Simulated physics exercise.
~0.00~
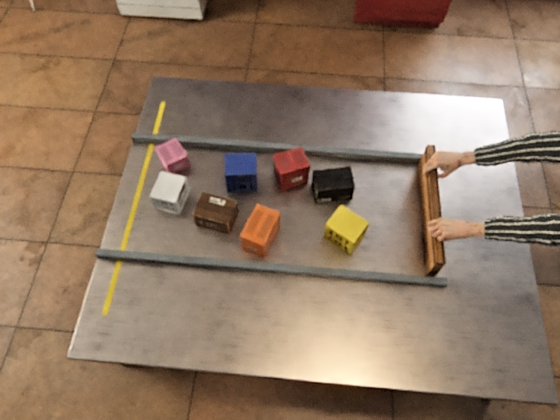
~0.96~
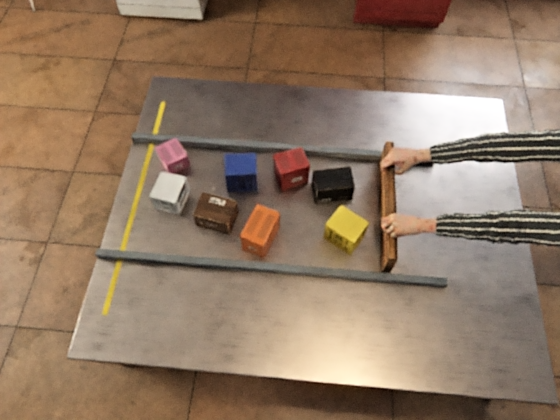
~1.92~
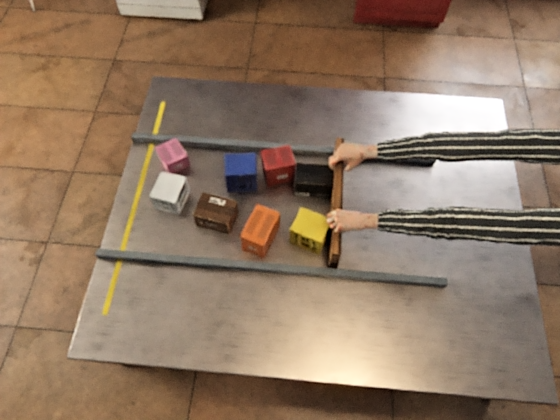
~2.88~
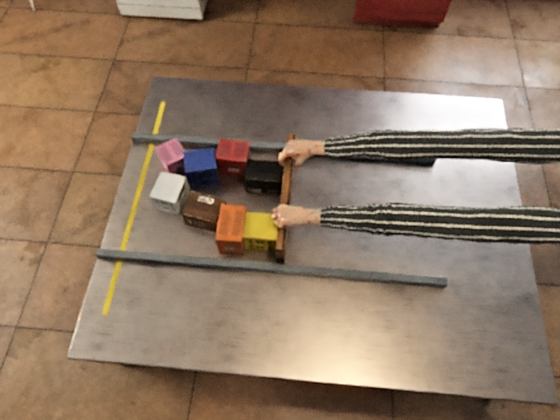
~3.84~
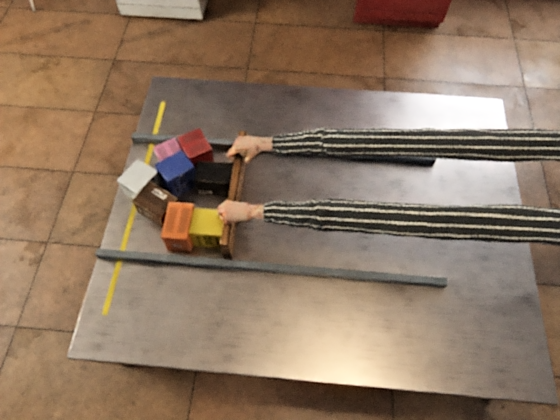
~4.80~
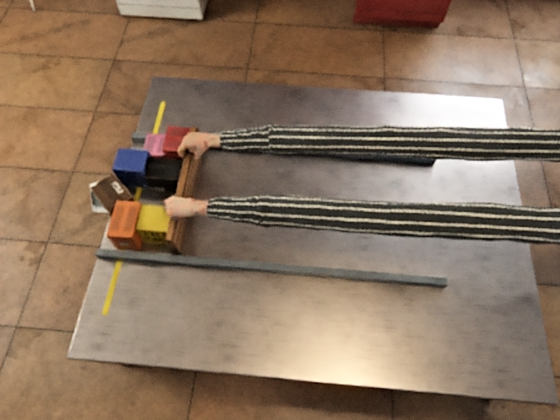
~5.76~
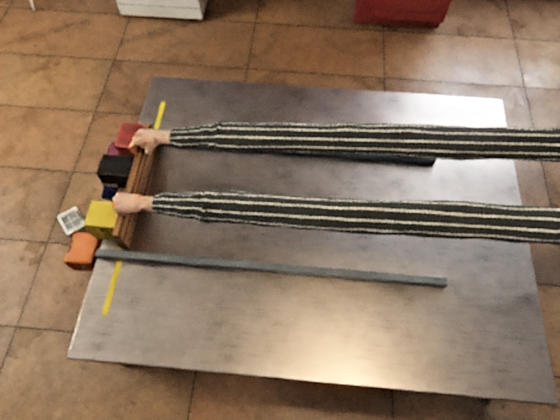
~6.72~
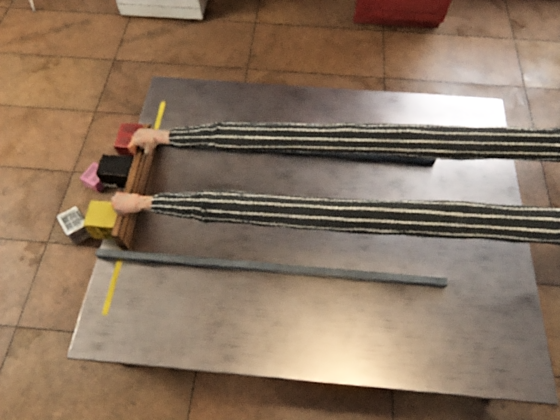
The video shows two hands in striped sleeves pushing a wooden plank left across a metal table, sweeping several colourful boxes past a yellow tape line until some drop off the edge, while the plank stops at the tape with red, black and yellow boxes still against it.
